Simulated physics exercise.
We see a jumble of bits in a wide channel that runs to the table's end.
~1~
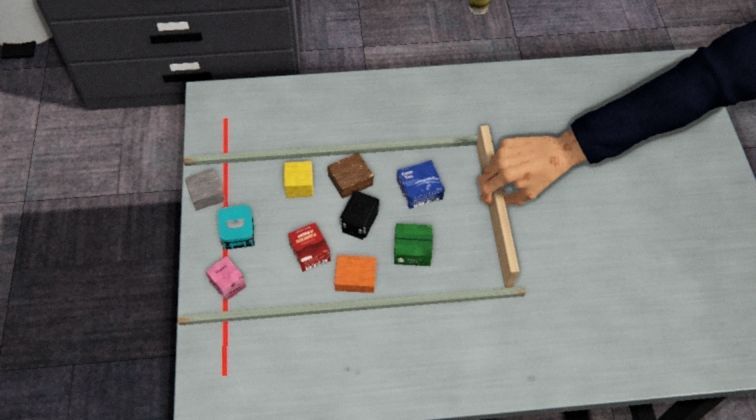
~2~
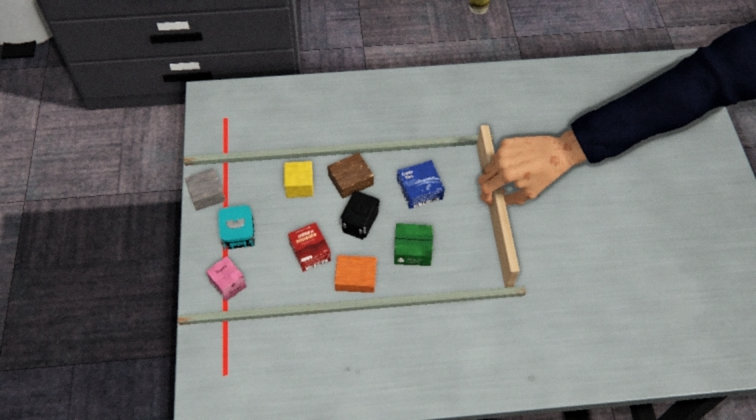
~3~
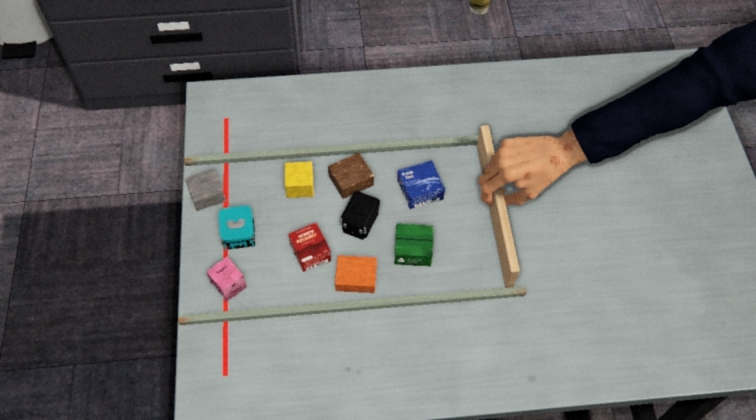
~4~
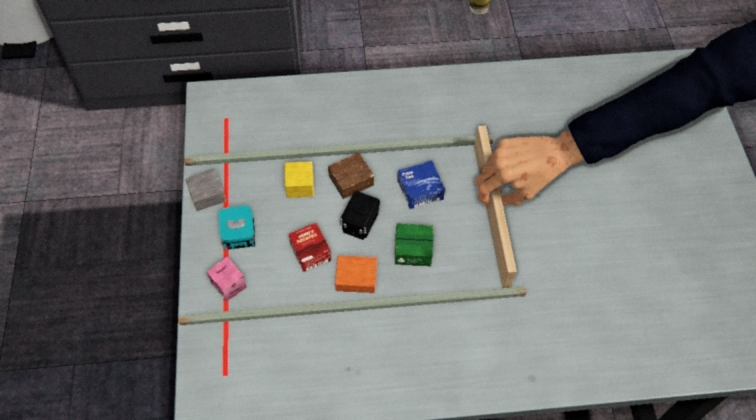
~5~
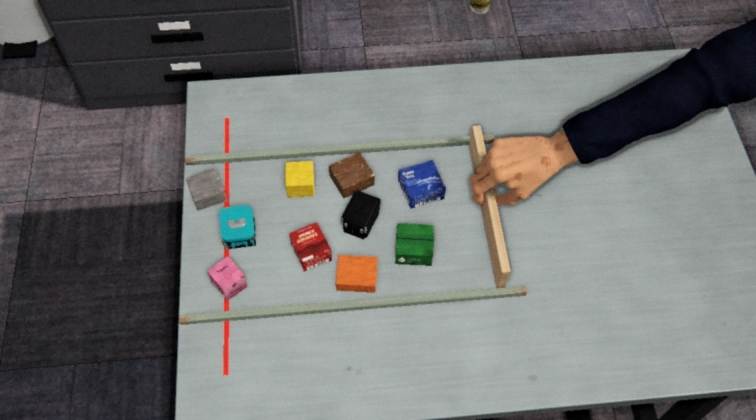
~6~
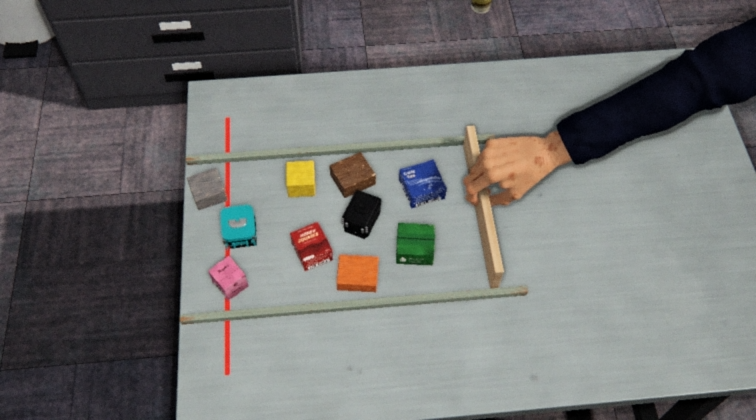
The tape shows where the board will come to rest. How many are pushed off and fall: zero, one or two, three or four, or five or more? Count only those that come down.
The number that fall off is five or more.
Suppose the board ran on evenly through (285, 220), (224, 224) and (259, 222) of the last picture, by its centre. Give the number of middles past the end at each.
The counts: 1, 7 and 3.
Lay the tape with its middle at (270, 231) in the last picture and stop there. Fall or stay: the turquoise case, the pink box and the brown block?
The turquoise case survives; the pink box comes down; the brown block remains up.
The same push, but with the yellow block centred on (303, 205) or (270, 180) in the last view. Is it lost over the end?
In that order, it drops off; tumbles off.
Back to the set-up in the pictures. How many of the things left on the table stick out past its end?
That would be 0.
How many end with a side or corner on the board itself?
3 of them.
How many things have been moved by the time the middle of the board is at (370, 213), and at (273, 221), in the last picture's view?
First 7, then 10.
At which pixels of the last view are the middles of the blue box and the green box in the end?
First (208, 192), then (208, 263).
Soon after, none off yet; grey block at rest near (207, 189); pink box at rest near (229, 278); turquoise case at rest near (239, 227).
After that, none off yet; grey block displaced a little near (194, 190); pink box moving near (221, 280); turquoise case moving near (230, 227).
In the end, the number that fall off is five or more; gone, brown block, orange block, red box, yellow block, turquoise case, pink box and grey block.
